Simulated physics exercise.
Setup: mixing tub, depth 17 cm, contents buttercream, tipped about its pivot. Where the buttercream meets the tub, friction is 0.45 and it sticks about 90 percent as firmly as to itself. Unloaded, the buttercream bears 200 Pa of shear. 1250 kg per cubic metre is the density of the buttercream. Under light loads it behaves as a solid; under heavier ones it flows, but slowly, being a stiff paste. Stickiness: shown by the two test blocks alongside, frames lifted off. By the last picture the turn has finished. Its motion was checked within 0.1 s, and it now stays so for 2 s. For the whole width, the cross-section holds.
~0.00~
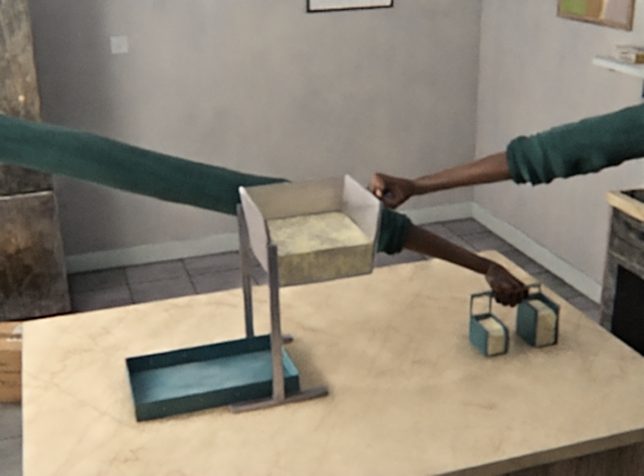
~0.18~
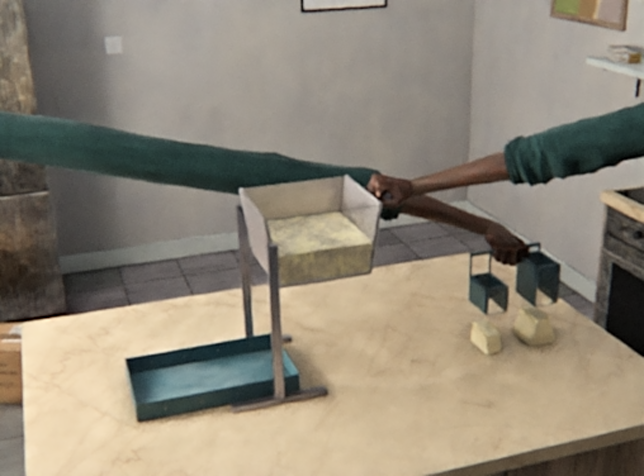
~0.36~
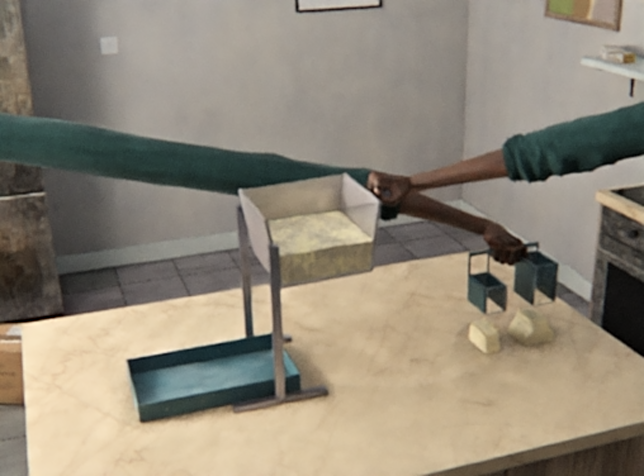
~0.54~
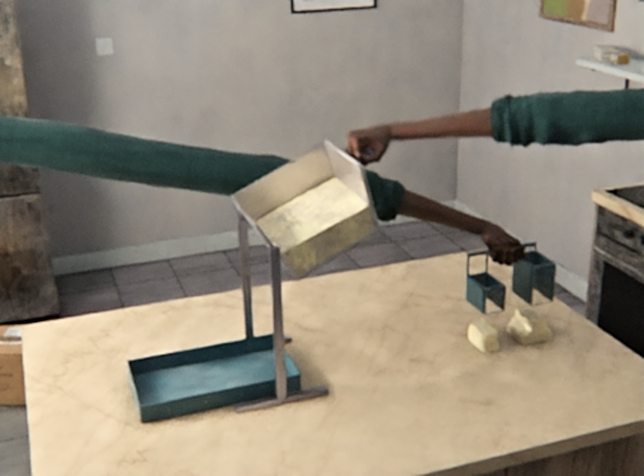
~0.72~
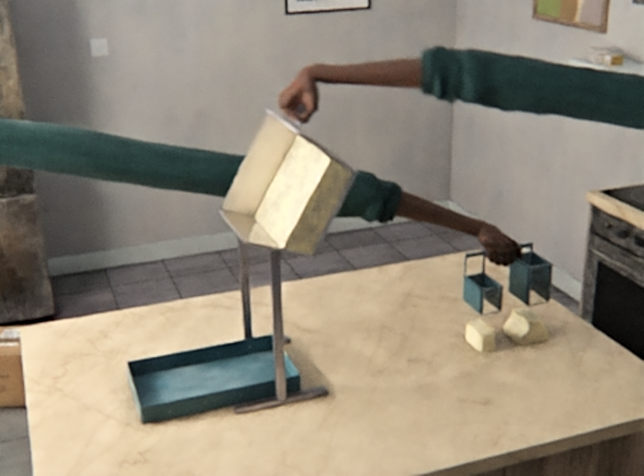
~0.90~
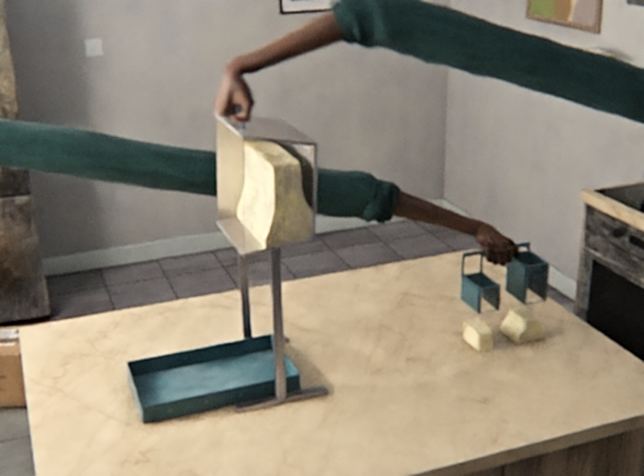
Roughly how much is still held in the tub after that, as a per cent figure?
The amount still held in the tub is about 48 per cent.
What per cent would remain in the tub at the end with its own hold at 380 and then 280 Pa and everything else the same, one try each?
About 60 % first, about 50 % second.
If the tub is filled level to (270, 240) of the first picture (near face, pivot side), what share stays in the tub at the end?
I'd put it close to 30 in a hundred.
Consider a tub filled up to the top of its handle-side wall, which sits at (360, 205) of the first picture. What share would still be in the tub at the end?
About 55 % stays in the tub.
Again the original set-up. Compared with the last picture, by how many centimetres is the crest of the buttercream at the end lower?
14 cm.
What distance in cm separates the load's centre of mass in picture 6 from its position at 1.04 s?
Shift: Some 8 cm.
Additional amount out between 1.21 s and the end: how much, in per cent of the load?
I'd say close to 2 in a hundred.
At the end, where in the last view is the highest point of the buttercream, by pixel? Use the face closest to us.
Somewhere near (297, 219) in the last view.
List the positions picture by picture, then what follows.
The first picture shows handle-side rim at (379, 204), tilt 0 degrees; top of the buttercream at (280, 255); blocks stand 6.2 cm, 9.6 cm (left to right).
The second picture shows handle-side rim at (379, 204), tilt 0 degrees; top of the buttercream at (280, 255); blocks stand 6.0 cm, 7.6 cm (left to right).
The third picture shows handle-side rim at (378, 202), tilt 2 degrees; top of the buttercream at (369, 240); blocks stand 6.0 cm, 6.9 cm (left to right).
The fourth picture shows handle-side rim at (359, 167), tilt 24 degrees; top of the buttercream at (369, 206); blocks stand 6.0 cm, 6.8 cm (left to right).
The fifth picture shows handle-side rim at (298, 135), tilt 60 degrees; top of the buttercream at (332, 160); blocks stand 6.0 cm, 6.8 cm (left to right).
The sixth picture shows handle-side rim at (244, 140), tilt 87 degrees; top of the buttercream at (298, 162); blocks stand 6.0 cm, 6.8 cm (left to right).
After 1.04 s, the tub is at 87 degrees and holds 85 %.
After 1.21 s, the tub is at 87 degrees and holds 51 %.
After 1.38 s, the tub is at 87 degrees and holds 48 %.
After 1.55 s, the tub is at 87 degrees and holds 48 %.
After 2.90 s, at the end, the tub is at 87 degrees and holds 48 %.
